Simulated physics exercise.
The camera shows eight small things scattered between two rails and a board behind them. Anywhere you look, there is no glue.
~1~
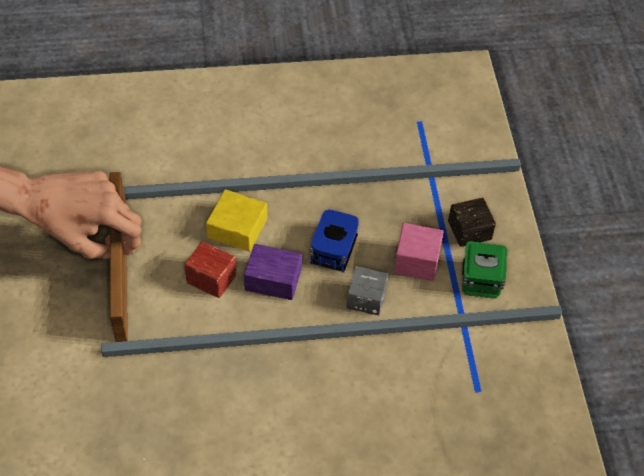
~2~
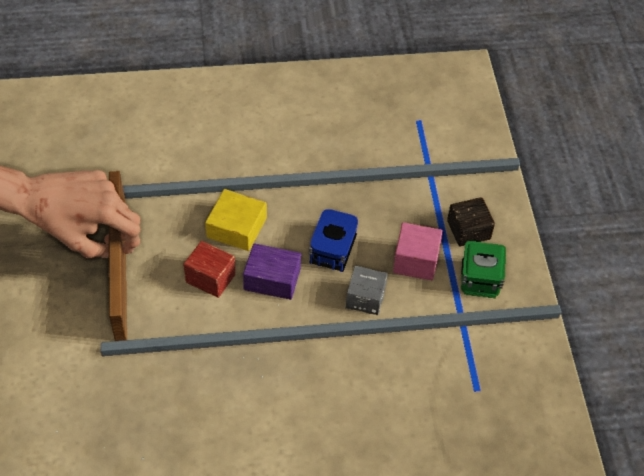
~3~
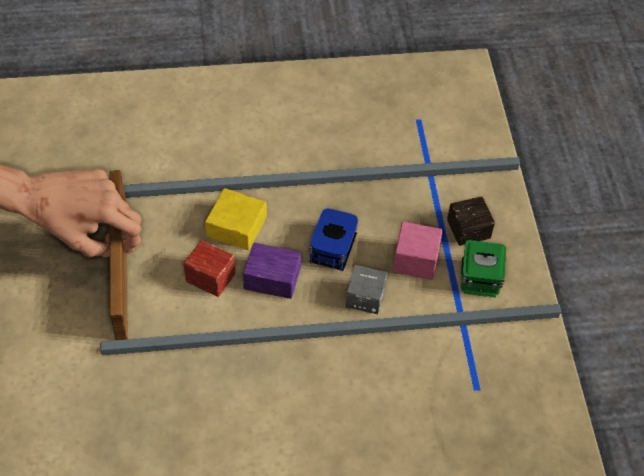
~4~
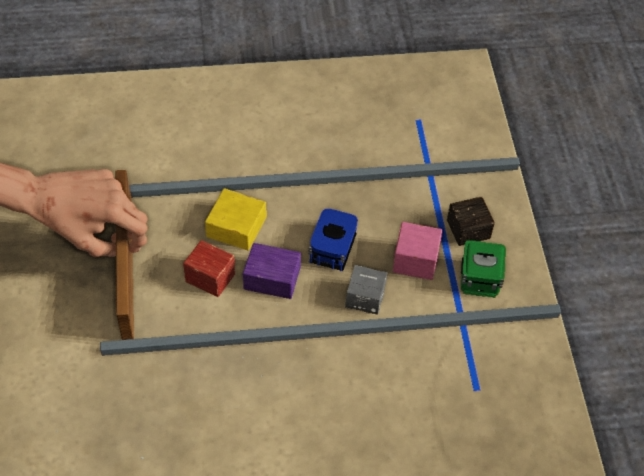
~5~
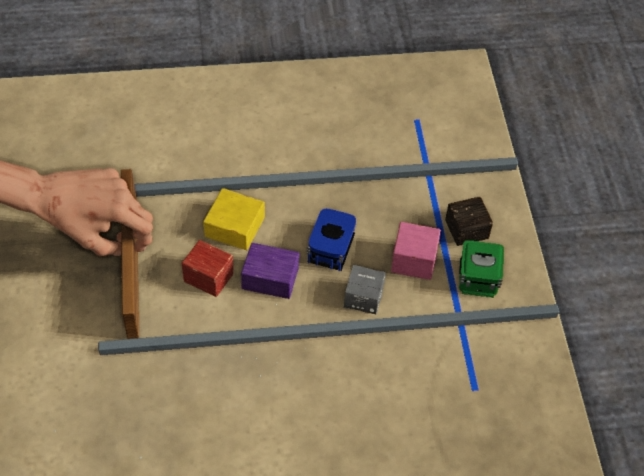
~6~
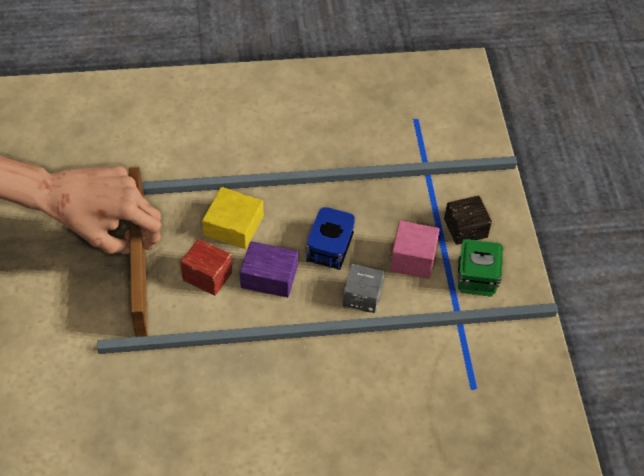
Hand holding a wooden board between two rails, then sliding it slightly right toward scattered coloured blocks, which stay in place.
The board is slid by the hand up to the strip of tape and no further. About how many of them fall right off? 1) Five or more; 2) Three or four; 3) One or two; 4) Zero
The answer is 3.
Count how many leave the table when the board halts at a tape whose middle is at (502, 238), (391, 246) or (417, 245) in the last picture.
Floor tally per try: 5 / 0 / 0.
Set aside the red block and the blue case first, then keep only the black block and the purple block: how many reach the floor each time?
0 for the first case, 1 for the second.
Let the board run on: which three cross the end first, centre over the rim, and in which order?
Sequence: Green case, black block, pink block.
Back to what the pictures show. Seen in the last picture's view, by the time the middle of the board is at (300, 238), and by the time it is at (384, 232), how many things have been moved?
Tally at point one: 5; at point two: 8.
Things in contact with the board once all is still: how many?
Count recorded: 3.
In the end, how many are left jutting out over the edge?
Result: 1.
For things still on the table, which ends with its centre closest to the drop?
It would be the pink block, I'd say.
Soon after, none off yet; black block at rest near (468, 220); green case at rest near (480, 268); pink block at rest near (415, 250).
After that, none off yet; black block at rest near (468, 220); green case at rest near (480, 268); pink block moving near (419, 249).
And then, none off yet; black block displaced about its own width near (504, 215); green case displaced about its own width near (534, 268); pink block displaced well along near (498, 248).
In the end, the number that fall off is one or two; gone, green case and black block.
